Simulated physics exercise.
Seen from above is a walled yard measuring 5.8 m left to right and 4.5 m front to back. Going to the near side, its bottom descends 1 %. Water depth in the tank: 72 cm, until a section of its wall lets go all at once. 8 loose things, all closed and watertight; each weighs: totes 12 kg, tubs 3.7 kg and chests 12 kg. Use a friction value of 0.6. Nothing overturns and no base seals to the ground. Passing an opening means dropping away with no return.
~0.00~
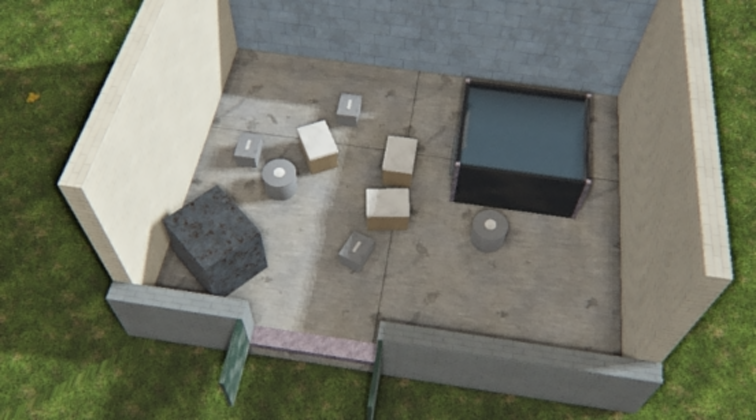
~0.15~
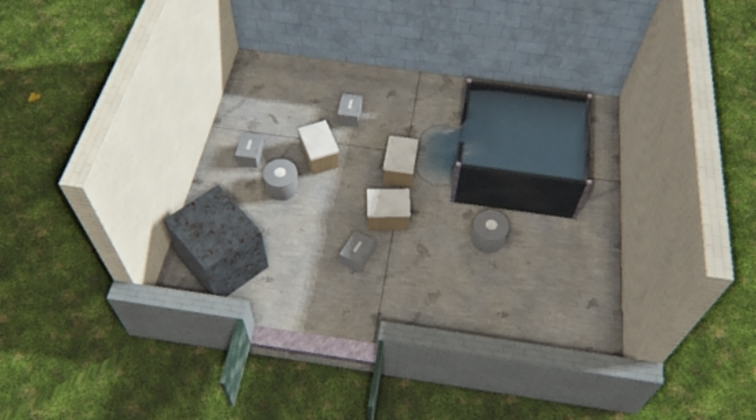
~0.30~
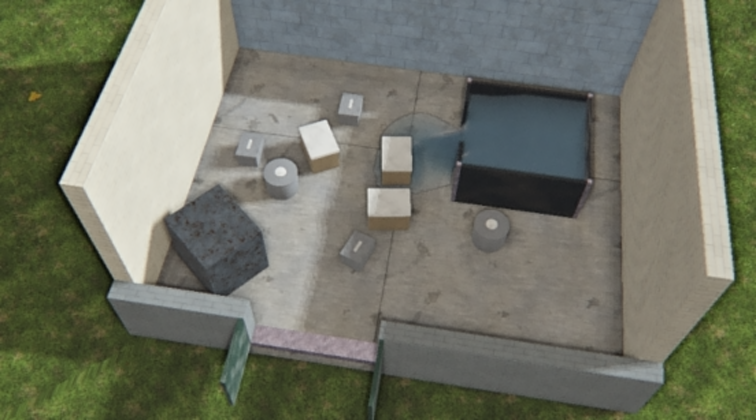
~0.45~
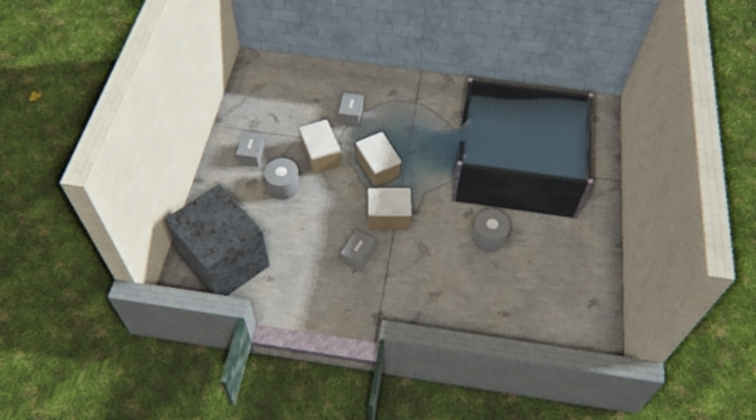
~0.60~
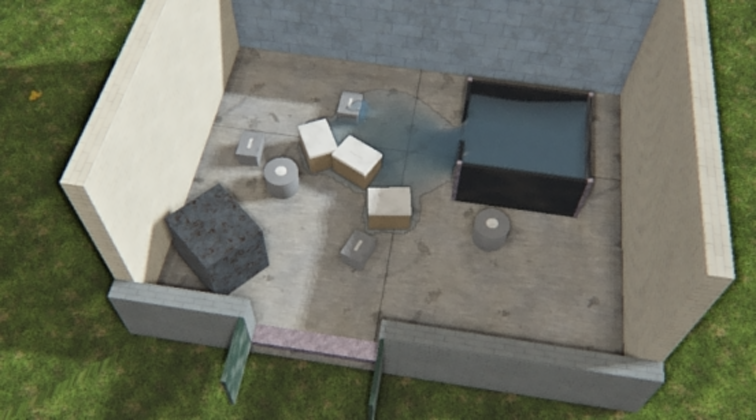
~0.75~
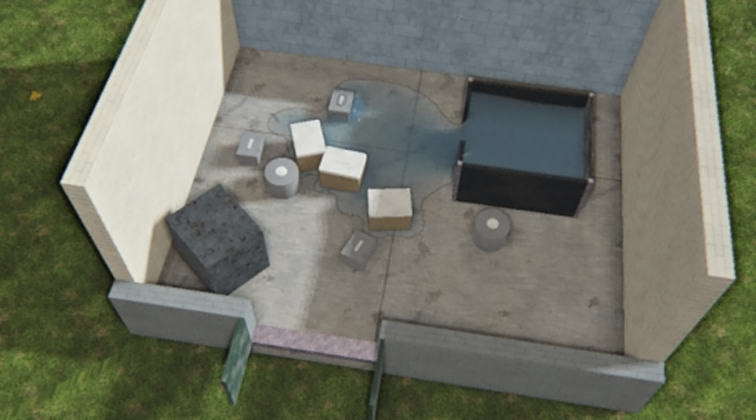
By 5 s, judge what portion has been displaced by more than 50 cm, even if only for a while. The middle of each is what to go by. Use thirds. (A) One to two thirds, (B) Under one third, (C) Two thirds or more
One to two thirds (A).
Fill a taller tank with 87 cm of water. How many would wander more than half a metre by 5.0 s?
Then it comes to 5.
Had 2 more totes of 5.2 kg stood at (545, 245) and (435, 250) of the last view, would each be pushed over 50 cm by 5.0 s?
In the order asked they come out inside the limit, inside the limit.
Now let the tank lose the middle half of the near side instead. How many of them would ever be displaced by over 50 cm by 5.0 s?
In that case 1 of them.
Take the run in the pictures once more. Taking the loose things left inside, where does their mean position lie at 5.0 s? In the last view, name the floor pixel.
They're centred close to (313, 221).
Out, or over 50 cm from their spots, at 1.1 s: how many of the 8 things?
3.
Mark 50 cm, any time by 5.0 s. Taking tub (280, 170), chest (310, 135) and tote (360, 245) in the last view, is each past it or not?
First exceeding it, second exceeding it, third falling below it.
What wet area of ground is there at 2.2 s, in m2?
Roughly 15 m2 of it is wet.
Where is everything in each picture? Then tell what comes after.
A chest at (400, 153) rests on the ground; a tote at (349, 105) rests on the ground; 2.3 m2 under water; 0 of 8 have shifted, in the first picture.
A chest at (401, 153), on the bottom; a tote at (350, 105) rests on the ground; 2.8 m2 under water; 0 of 8 have shifted, in the second picture.
A chest at (397, 152) rests on the ground, 6 cm from its start; a tote at (351, 104), on the bottom; 3.3 m2 under water; 1 of 8 have shifted, in the third picture.
A chest at (378, 151) rests on the ground, 32 cm from its start; a tote at (351, 104) rests on the ground; 4.2 m2 under water; 1 of 8 have shifted, in the fourth picture.
A chest at (357, 154) rests on the ground, 61 cm from its start; a tote at (350, 103) rests on the ground; water covers 5.2 m2; 1 of 8 have shifted, in the fifth picture.
A chest at (343, 161) rests on the ground, 82 cm from its start; a tote at (341, 100) rests on the ground, 16 cm from its start; water covers 6.4 m2; 3 of 8 have shifted, in the sixth picture.
After 1.1 s 3 of 8 are over 50 cm from their spots; 0 afloat.
After 2.2 s 5 of 8 are over 50 cm from their spots; 4 afloat.
After 3.5 s 5 of 8 are over 50 cm from their spots; 5 afloat.
After 5.0 s 5 of 8 are over 50 cm from their spots, and 5 have been at some point; 5 afloat.
